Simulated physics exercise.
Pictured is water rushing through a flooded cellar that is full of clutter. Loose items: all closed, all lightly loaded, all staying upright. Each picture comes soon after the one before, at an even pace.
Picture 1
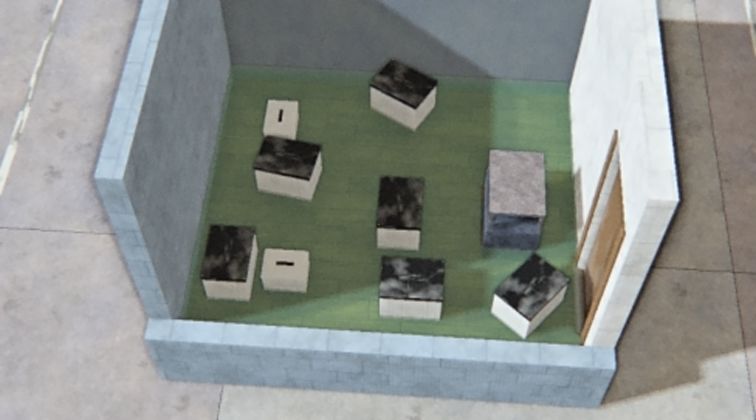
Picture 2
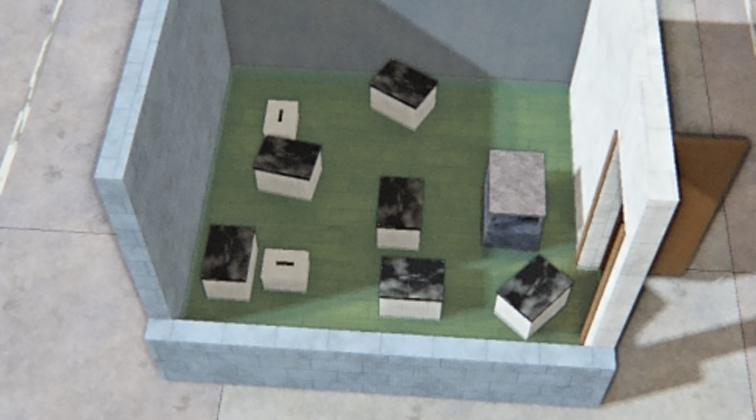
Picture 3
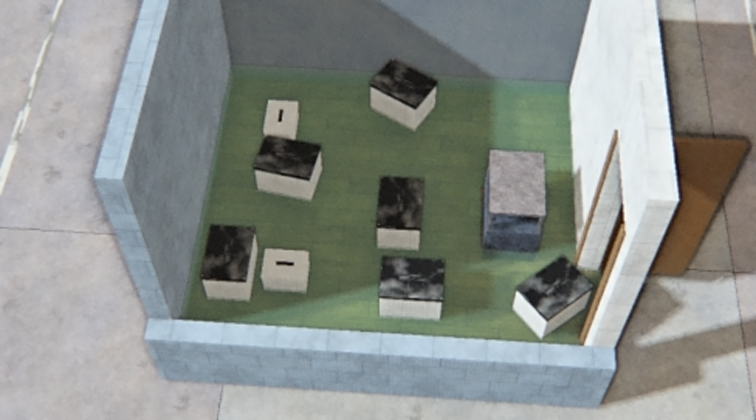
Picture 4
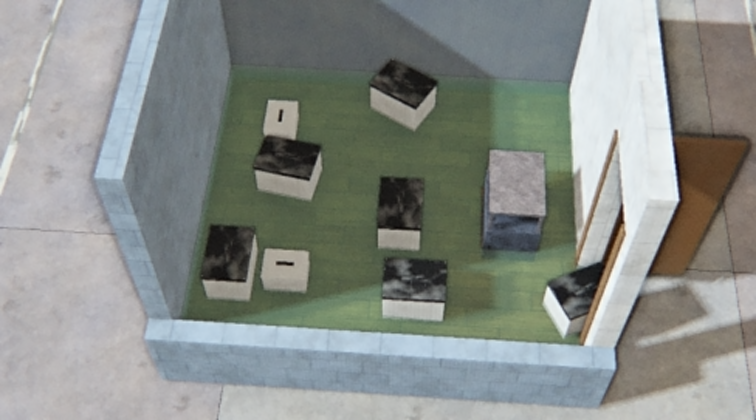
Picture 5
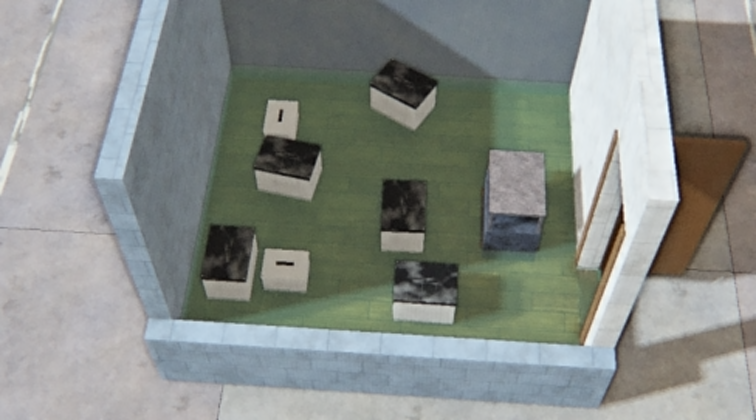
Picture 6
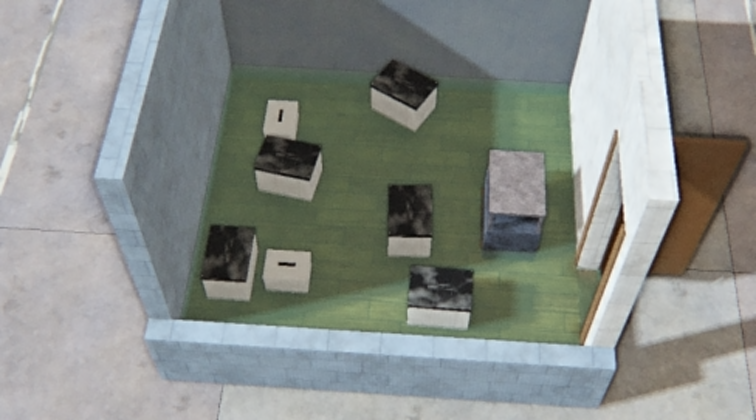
A black-topped box slides right out the open doorway, then two others shift slightly right.
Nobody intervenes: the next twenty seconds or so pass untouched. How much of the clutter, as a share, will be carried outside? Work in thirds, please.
Third to two thirds.
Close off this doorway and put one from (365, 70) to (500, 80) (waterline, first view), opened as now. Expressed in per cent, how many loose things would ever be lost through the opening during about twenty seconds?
I make it 60 per cent.
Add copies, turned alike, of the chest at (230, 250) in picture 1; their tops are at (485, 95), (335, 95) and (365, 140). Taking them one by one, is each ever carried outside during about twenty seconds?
Summary in sequence: Never leaves, never leaves, exits at some point.
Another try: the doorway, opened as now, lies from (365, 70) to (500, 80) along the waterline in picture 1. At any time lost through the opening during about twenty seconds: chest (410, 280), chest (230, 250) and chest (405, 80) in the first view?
Result by object, in the order asked: Flushed / not flushed / flushed.
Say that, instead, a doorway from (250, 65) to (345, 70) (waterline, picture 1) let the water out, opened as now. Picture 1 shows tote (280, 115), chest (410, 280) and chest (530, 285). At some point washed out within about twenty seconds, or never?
First lost, second trapped, third trapped.
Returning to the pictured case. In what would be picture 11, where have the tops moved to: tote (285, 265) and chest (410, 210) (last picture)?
Expect them at roughly (319, 278) and roughly (455, 246).
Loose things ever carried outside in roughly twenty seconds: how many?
Number: 4.
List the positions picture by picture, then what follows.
The first frame shows a chest at (412, 278), afloat; a chest at (400, 202), afloat; 0 of 8 have shifted.
The second frame shows a chest at (412, 278), afloat; a chest at (400, 202), afloat; 0 of 8 have shifted.
The third frame shows a chest at (412, 278), afloat; a chest at (400, 202) floats; 1 of 8 have shifted.
The fourth frame shows a chest at (415, 279) floats; a chest at (401, 202), afloat; 1 of 8 have shifted.
The fifth frame shows a chest at (426, 282), afloat, close to its start; a chest at (404, 205) floats, close to its start; 2 of 8 have shifted.
The sixth frame shows a chest at (441, 287), afloat, close to its start; a chest at (410, 210), afloat, close to its start; 3 of 8 have shifted.
A moment on, 1 of 8 are out; 7 afloat.
Next, 3 of 8 are out; 5 afloat.
Later, 3 of 8 are out; 5 afloat.
In the end, 4 of 8 are out; 4 afloat.
